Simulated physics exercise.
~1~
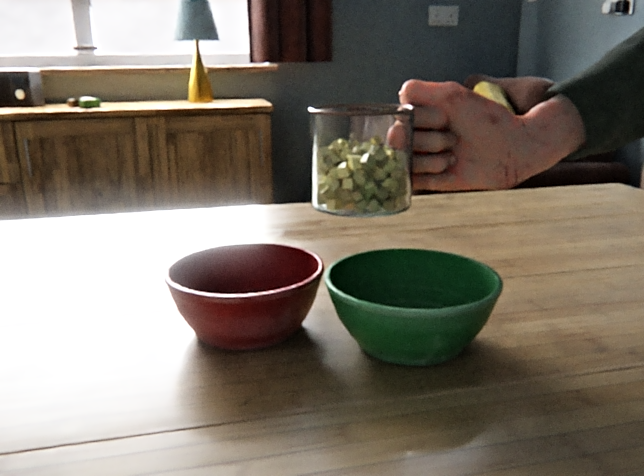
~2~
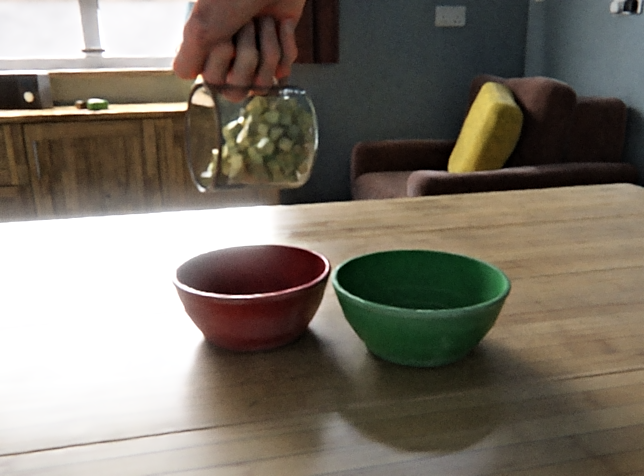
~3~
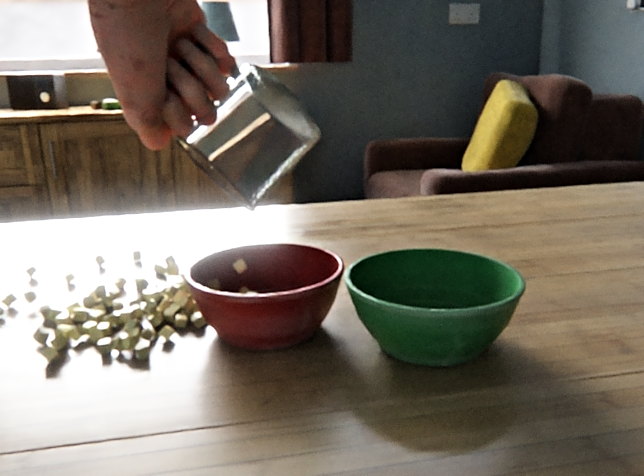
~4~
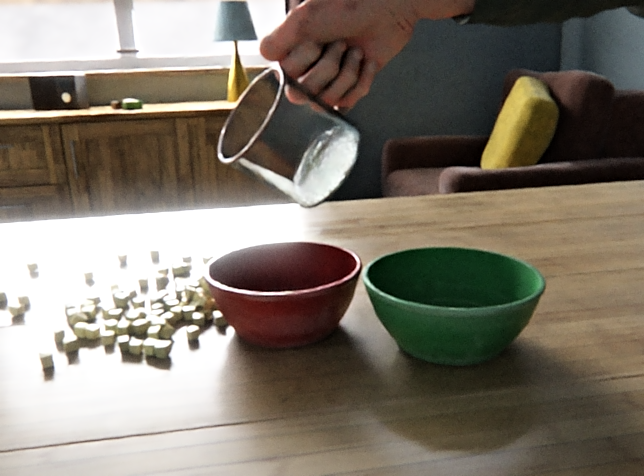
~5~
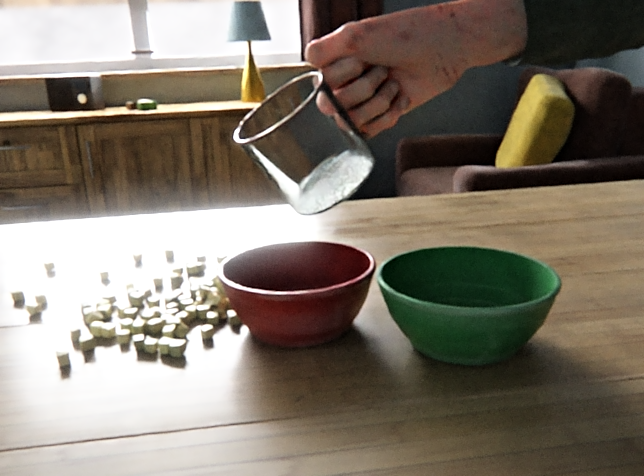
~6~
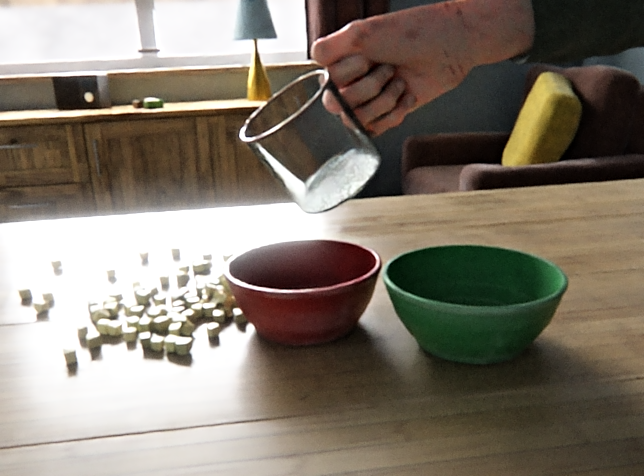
On a wooden table, a hand tips pale cubes from a clear cup, most scattering left of the red bowl, green bowl empty.
